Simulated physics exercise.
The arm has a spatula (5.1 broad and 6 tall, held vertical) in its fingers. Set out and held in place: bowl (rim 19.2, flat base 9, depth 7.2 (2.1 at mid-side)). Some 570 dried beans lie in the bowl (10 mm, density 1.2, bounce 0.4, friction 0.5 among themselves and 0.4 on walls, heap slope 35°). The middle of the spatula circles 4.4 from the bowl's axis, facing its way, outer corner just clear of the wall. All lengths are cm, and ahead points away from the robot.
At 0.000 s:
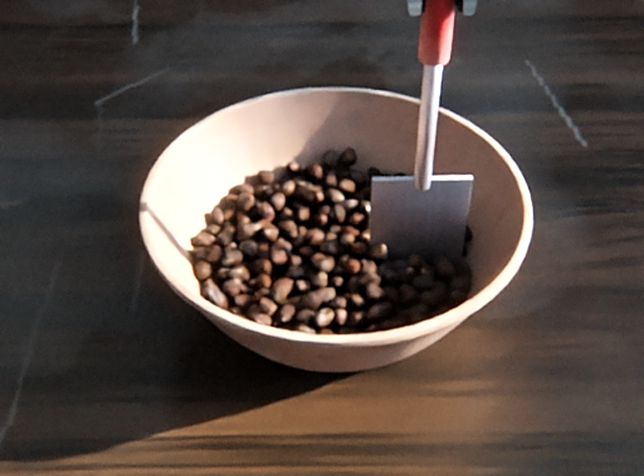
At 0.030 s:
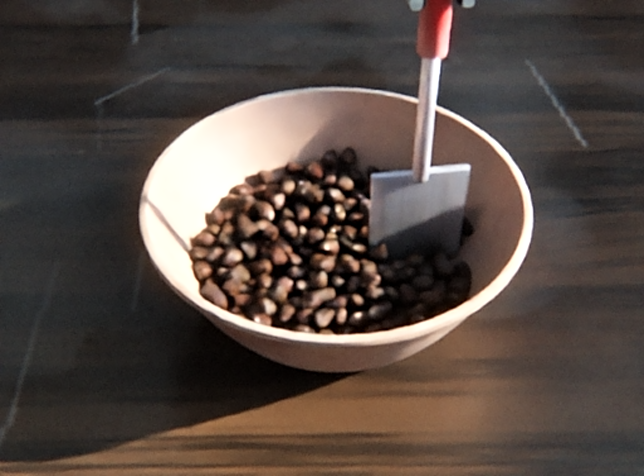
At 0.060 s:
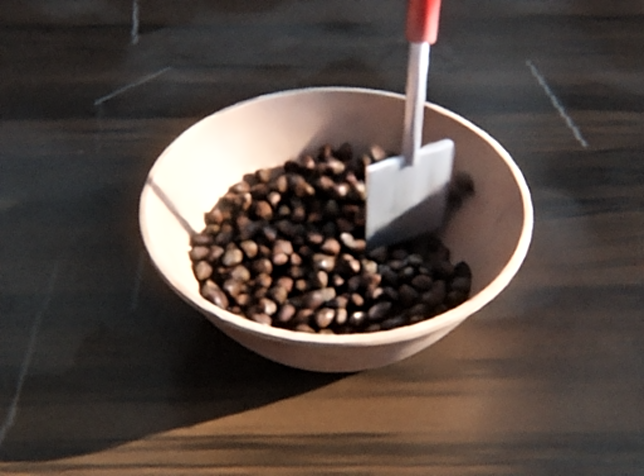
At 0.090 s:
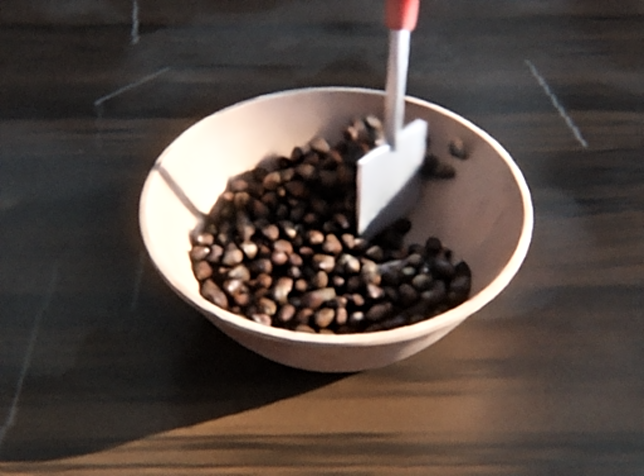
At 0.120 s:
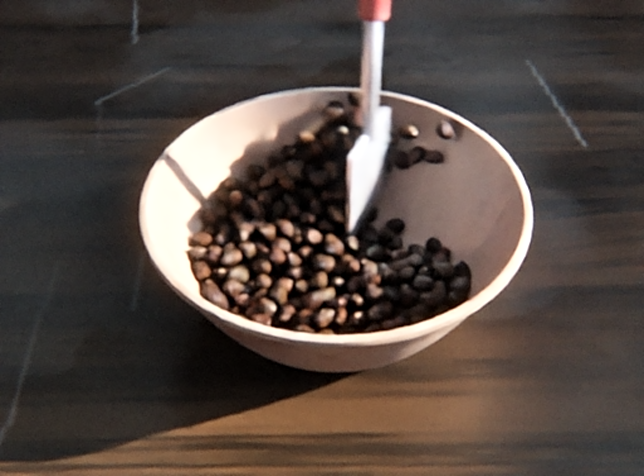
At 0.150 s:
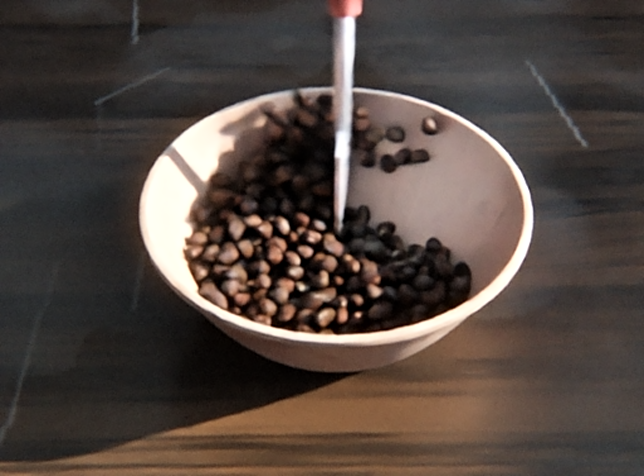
On a dark wooden surface, a flat spatula sweeping leftward and turning edge-on through dark beans, pushing some up a bowl's far side.
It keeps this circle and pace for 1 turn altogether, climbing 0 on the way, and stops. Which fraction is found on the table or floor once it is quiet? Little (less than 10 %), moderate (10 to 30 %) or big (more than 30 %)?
A moderate share, 10 to 30 %, ends on the table or floor.
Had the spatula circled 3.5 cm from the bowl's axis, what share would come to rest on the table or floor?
In that case some 10 per cent.
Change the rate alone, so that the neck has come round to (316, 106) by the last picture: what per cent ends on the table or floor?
Some 20 per cent.
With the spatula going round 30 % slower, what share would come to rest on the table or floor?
Then about 5 per cent.
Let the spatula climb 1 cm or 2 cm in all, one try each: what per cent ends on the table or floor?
Some 10 and 5 per cent.
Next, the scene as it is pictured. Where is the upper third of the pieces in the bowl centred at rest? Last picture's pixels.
Near (405, 195).
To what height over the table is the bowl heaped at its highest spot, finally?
Some 7.5 cm.
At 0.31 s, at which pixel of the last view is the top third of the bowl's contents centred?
Around (236, 267).
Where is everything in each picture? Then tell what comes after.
In the first frame, spatula neck at (425, 154), 0° round; upper third of the load around (330, 250), from x 200 to 460, top at y 160; 572 in the bowl.
In the second frame, spatula neck at (423, 147), 7° round; upper third of the load around (330, 248), from x 200 to 465, top at y 160.
In the third frame, spatula neck at (412, 131), 26° round; upper third of the load around (332, 232), from x 200 to 465, top at y 155.
In the fourth frame, spatula neck at (393, 118), 45° round; upper third of the load around (327, 218), from x 200 to 460, top at y 125.
In the fifth frame, spatula neck at (369, 109), 65° round; upper third of the load around (321, 202), from x 200 to 460, top at y 100.
In the sixth frame, spatula neck at (342, 105), 84° round; upper third of the load around (299, 196), from x 195 to 460, top at y 100; 572 in the bowl.
After 0.31 s, 189° round, highest piece 9 above the table; 563 in the bowl, 3 on the table or floor, 6 in flight or on the tool.
After 0.47 s, 294° round, highest piece 9 above the table; 535 in the bowl, 24 on the table or floor, 13 in flight or on the tool.
After 0.76 s, 0° round, highest piece 7 above the table; 494 in the bowl, 77 on the table or floor, 1 in flight or on the tool.
After 1.46 s, 0° round, highest piece 7 above the table; 494 in the bowl, 78 on the table or floor.
At rest, 494 in the bowl, 78 on the table or floor. That is 14 % on the table or floor.
